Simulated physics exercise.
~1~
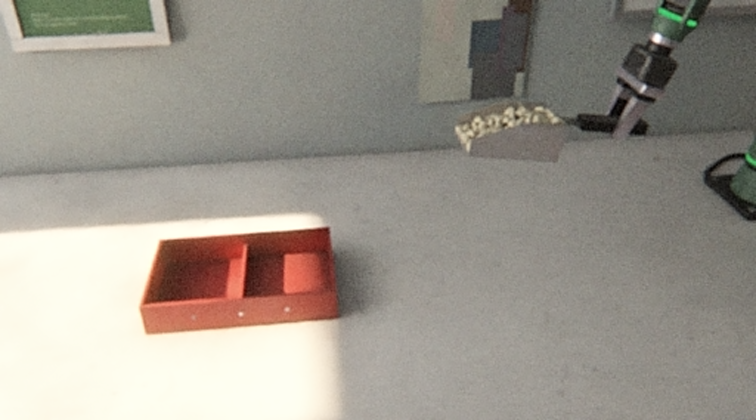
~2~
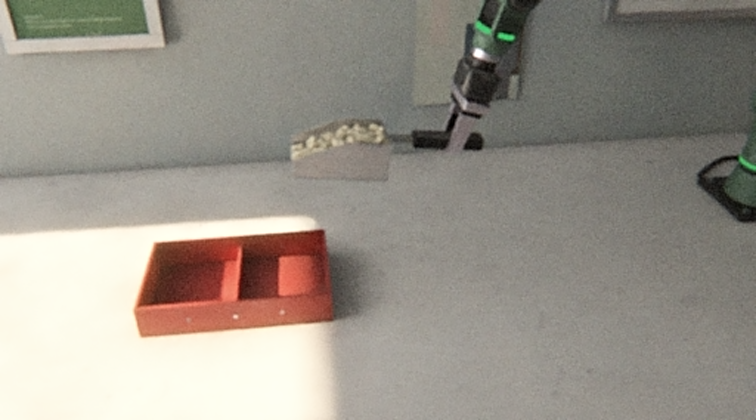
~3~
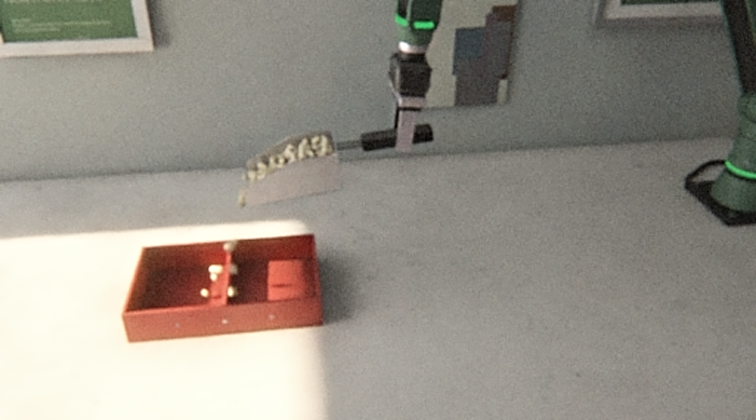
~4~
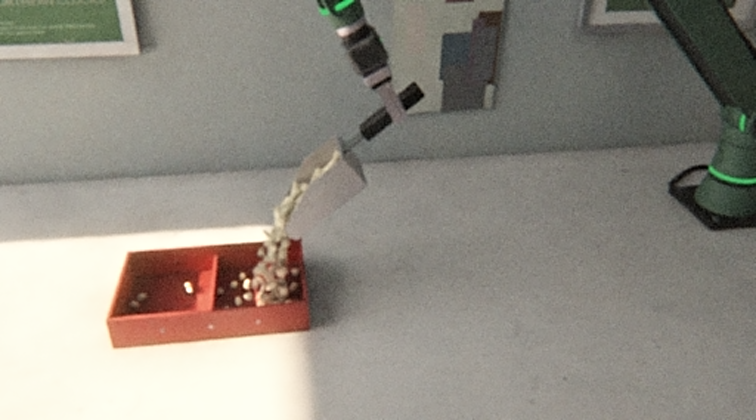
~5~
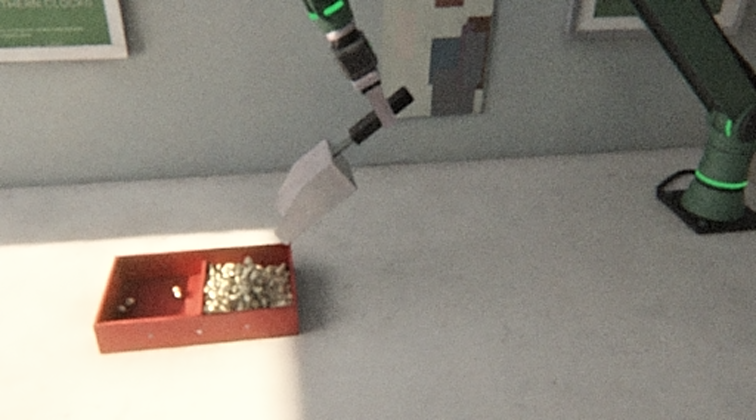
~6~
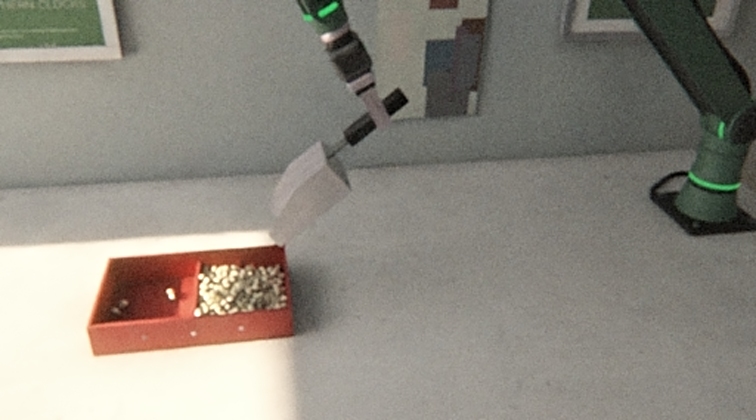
A robot arm moves a scoop of beans left and tips them mostly into the right part of a red box.
